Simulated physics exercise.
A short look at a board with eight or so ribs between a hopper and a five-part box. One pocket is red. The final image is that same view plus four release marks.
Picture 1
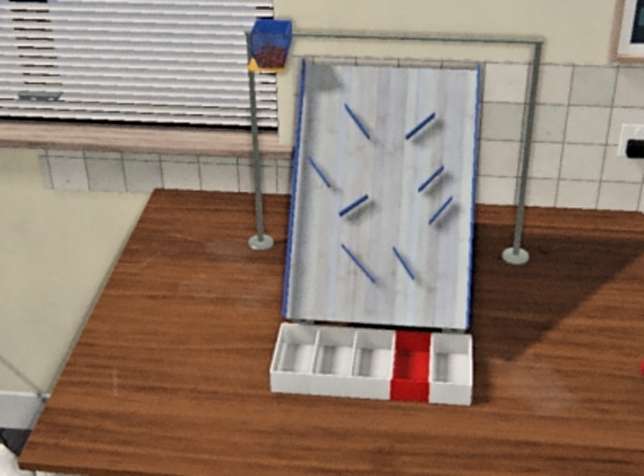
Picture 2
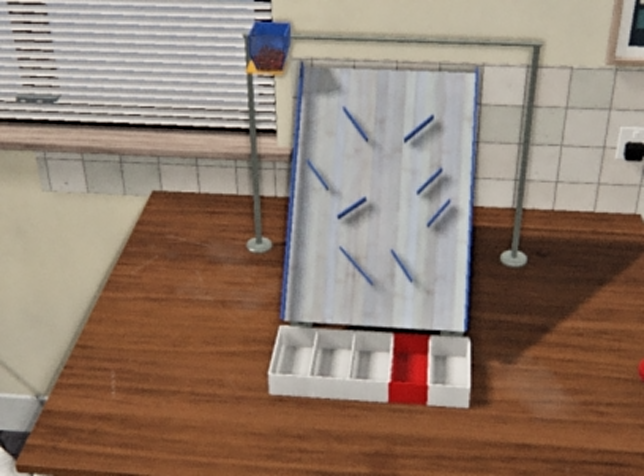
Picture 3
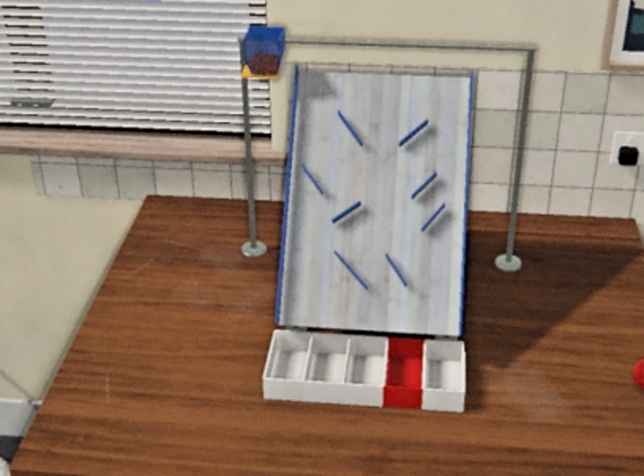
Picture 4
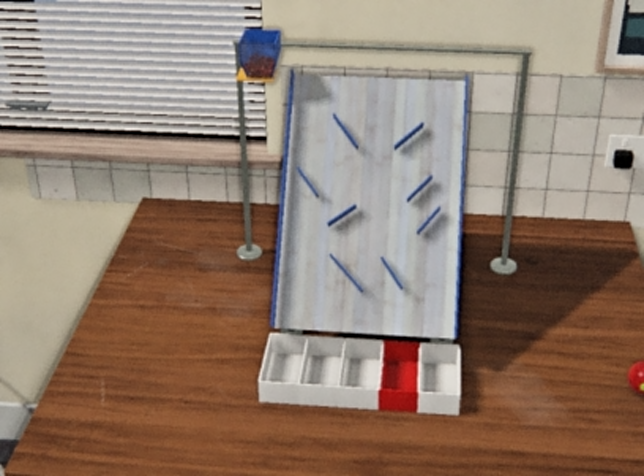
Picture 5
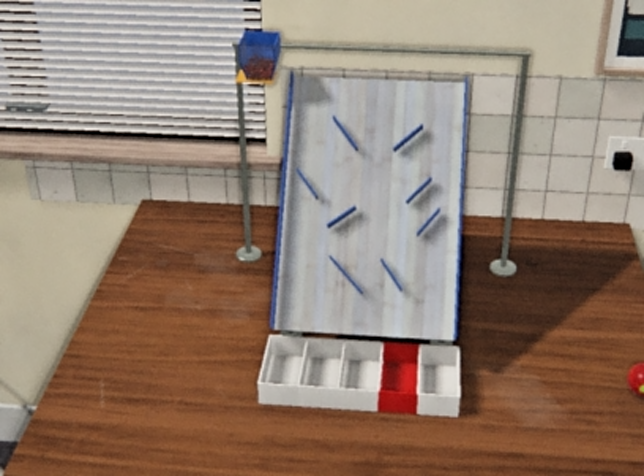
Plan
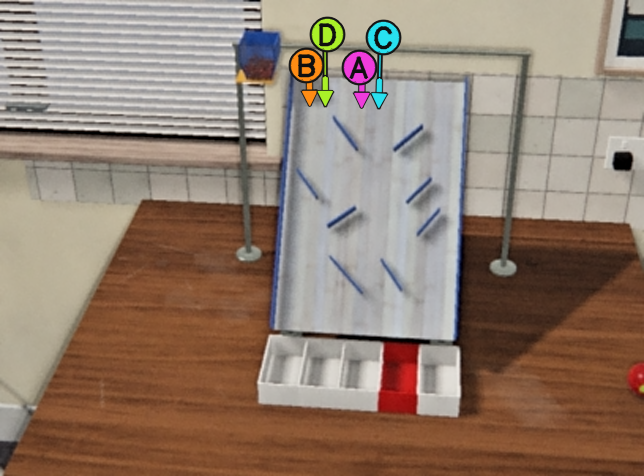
In this clip, a tilted board with blue ribs stands on a wooden table above a five-part white box with one red pocket, a blue hopper at upper left; the view shifts slightly while the objects stay still.
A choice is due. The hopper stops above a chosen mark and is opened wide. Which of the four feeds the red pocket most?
The answer is mark C.
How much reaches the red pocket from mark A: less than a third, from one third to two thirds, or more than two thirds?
It is less than a third.
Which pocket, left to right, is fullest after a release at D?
The first.
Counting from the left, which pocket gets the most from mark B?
The first.
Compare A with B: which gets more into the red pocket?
That is mark A.
On the marked copy, mark A meets the board at (361, 102); mark B meets the board at (309, 100); mark C meets the board at (378, 102); mark D meets the board at (325, 100).
For mark A, about a quarter in the red pocket, most in other pockets.
For mark B, none in the red pocket, most in other pockets, a small part held on the board, a stray few outside the box.
For mark C, about half in the red pocket, about half in other pockets.
For mark D, a small part in the red pocket, most in other pockets, a small part held on the board.
